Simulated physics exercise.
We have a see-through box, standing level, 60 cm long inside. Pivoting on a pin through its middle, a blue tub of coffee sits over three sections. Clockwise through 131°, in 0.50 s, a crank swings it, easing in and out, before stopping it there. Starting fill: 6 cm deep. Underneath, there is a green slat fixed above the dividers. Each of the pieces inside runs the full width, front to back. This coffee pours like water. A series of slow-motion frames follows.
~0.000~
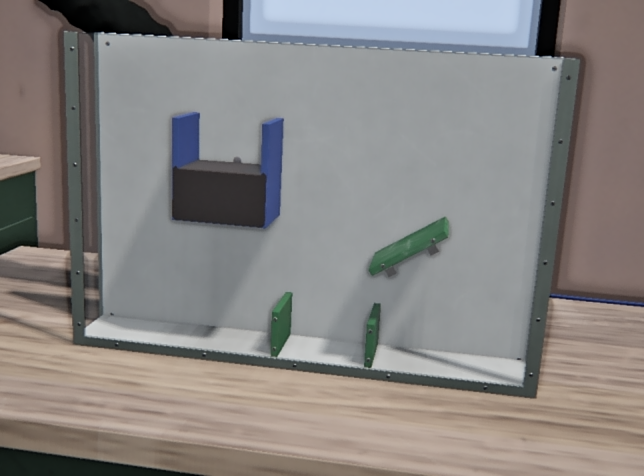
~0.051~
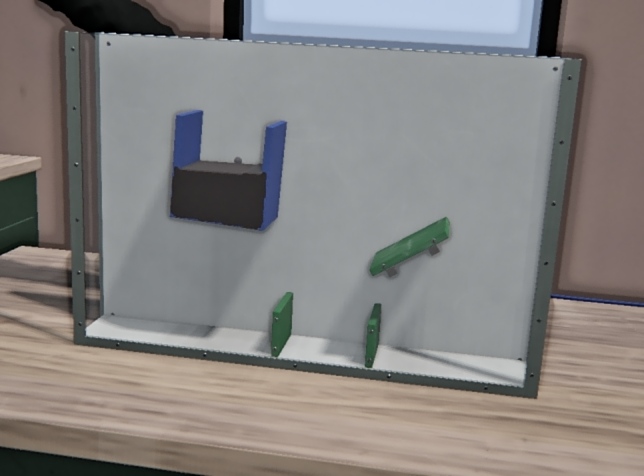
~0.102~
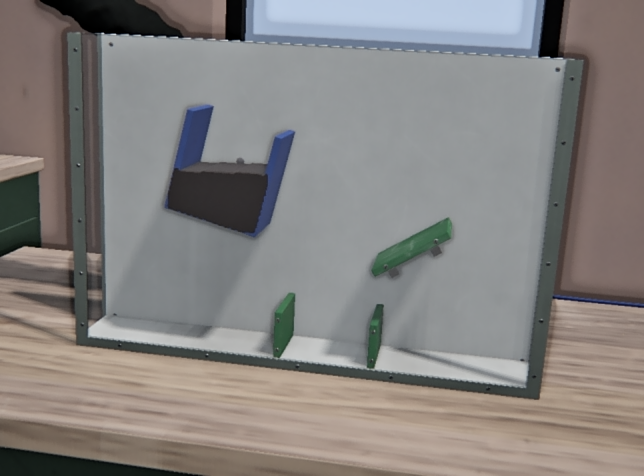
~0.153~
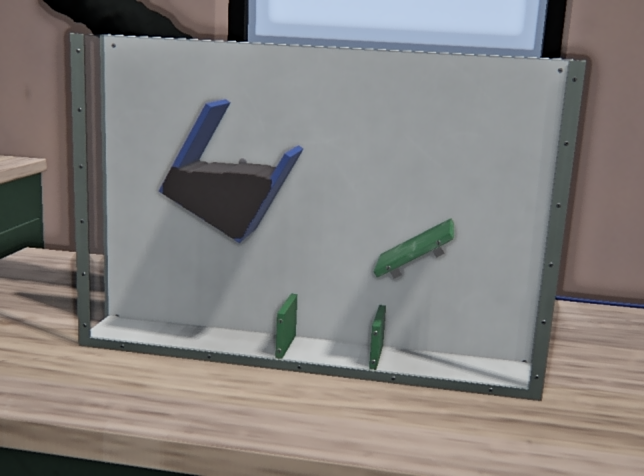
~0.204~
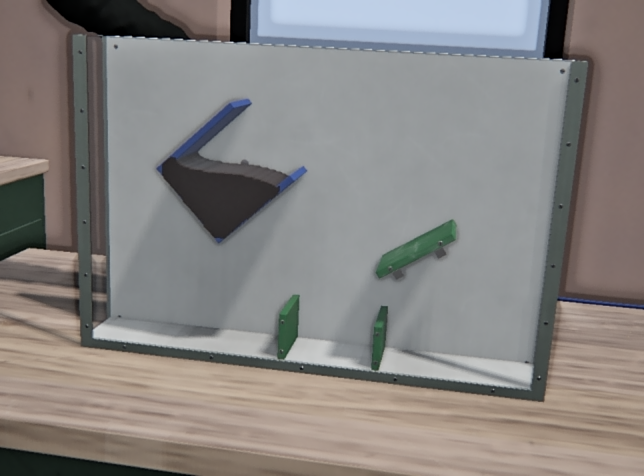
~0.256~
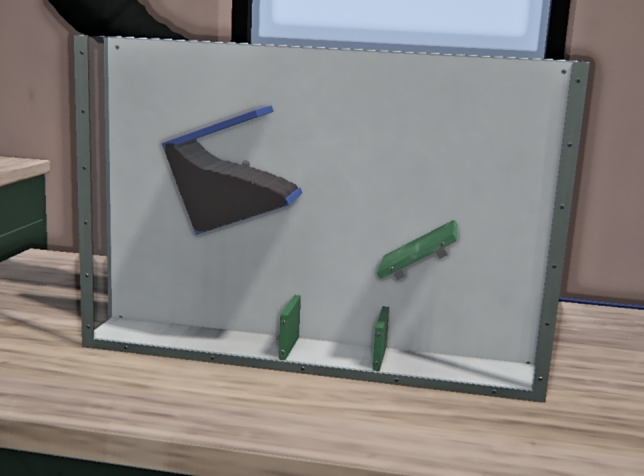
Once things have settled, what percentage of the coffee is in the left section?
About 40 per cent.
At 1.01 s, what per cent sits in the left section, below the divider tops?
Some 40 in a hundred.
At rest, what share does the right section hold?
It ends up at around 4 percent.
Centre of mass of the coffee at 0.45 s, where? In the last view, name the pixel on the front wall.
Centre of mass, front wall: Approx. (252, 246).
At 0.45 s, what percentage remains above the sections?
Around 75 %.
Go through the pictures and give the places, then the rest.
The first frame shows turned 0° so far; the right rim is at (266, 126); the highest coffee is at (235, 175); divider tops at (276, 313) and (371, 326).
The second frame shows turned 3° so far; the right rim is at (269, 129); the highest coffee is at (246, 175).
The third frame shows turned 13° so far; the right rim is at (278, 139); the highest coffee is at (260, 176).
The fourth frame shows turned 28° so far; the right rim is at (287, 157); the highest coffee is at (250, 176).
The fifth frame shows turned 47° so far; the right rim is at (291, 179); the highest coffee is at (179, 166).
The sixth frame shows turned 68° so far; the right rim is at (286, 203); the highest coffee is at (177, 153).
Then, 0.45 s in, 23 per cent is down, the largest part in the middle section.
Then, 0.69 s in, 78 per cent is down, the largest part in the middle section.
Then, 1.01 s in, 99 per cent is down, the largest part in the middle section.
Finally, the split from left to right is 41, 55 and 4 per cent.
